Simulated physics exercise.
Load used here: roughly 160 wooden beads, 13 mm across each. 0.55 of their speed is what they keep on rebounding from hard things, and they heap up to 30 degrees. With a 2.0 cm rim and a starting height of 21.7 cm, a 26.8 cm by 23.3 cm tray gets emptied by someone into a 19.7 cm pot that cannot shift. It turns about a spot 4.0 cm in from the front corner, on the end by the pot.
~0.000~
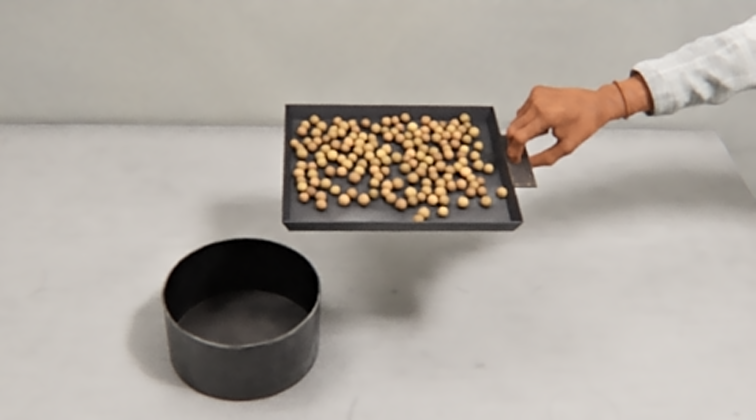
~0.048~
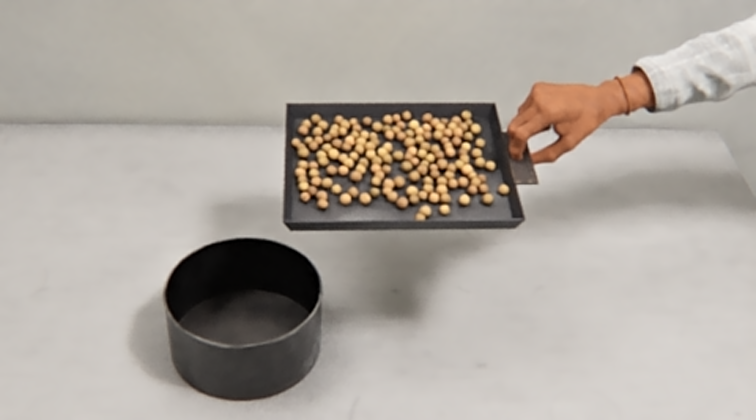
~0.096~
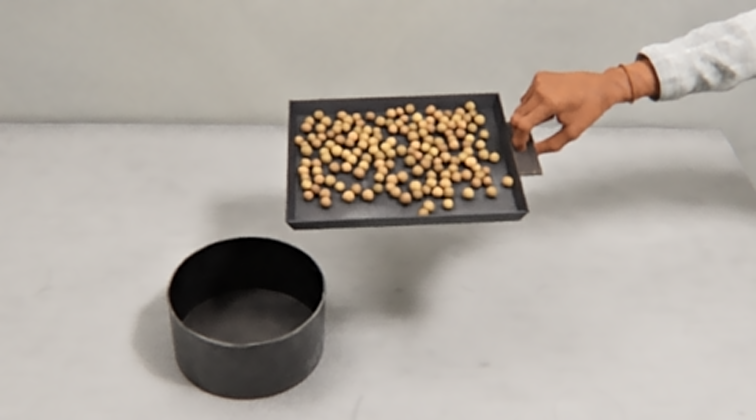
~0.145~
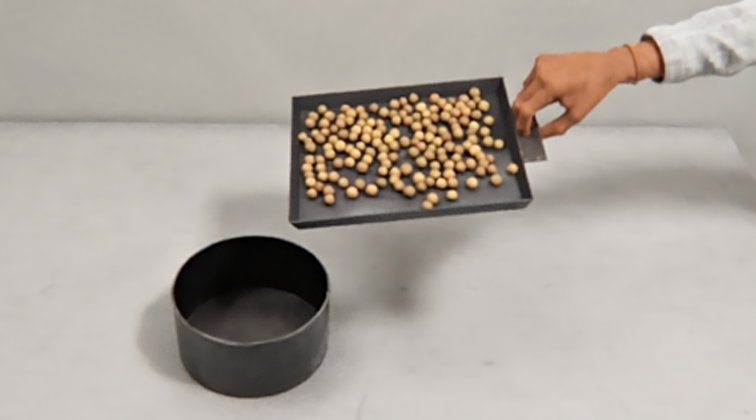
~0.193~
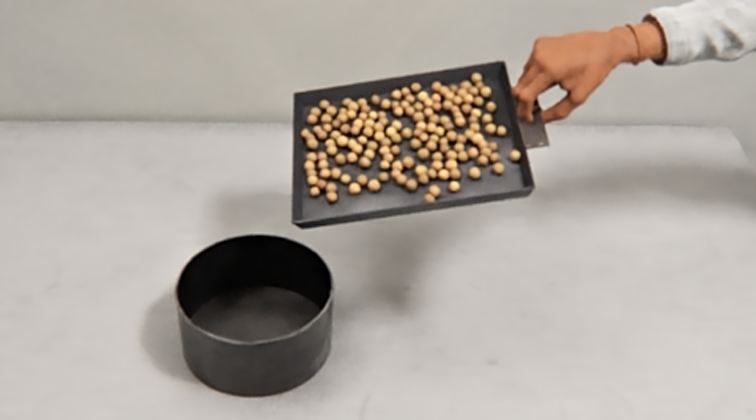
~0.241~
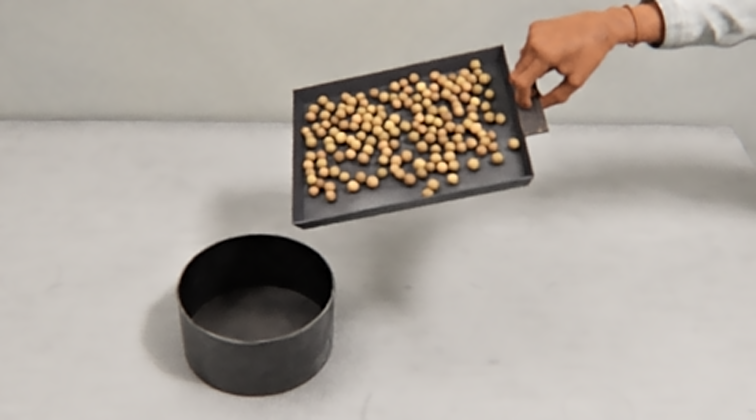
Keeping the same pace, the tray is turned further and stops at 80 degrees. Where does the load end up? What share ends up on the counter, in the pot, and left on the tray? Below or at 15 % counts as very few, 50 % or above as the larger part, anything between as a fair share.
Counter - very few, pot - the larger part, tray - very few.
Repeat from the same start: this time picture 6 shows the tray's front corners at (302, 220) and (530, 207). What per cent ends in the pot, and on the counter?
That works out as pot 45 and counter 55.
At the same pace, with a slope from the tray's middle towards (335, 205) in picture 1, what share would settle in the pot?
I'd say close to 90 %.
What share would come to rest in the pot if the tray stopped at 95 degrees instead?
Roughly 95 %.
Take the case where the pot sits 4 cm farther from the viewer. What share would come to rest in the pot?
Roughly 85 per cent.
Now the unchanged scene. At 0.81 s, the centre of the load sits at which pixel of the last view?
Around (279, 189).
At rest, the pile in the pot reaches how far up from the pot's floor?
Around 2.5 cm above the floor.
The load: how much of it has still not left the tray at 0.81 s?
It works out to near 65 per cent of the load.
After 0.58 s, tilt 47 degrees; the tray holds 100 %, the pot 0 %.
After 0.81 s, tilt 68 degrees; the tray holds 65 %, the pot 10 %.
After 1.15 s, tilt 80 degrees; the tray holds 5 %, the pot 80 %.
By 2.2 s all is still; counter 5 %, pot 95 %, tray 0 %.
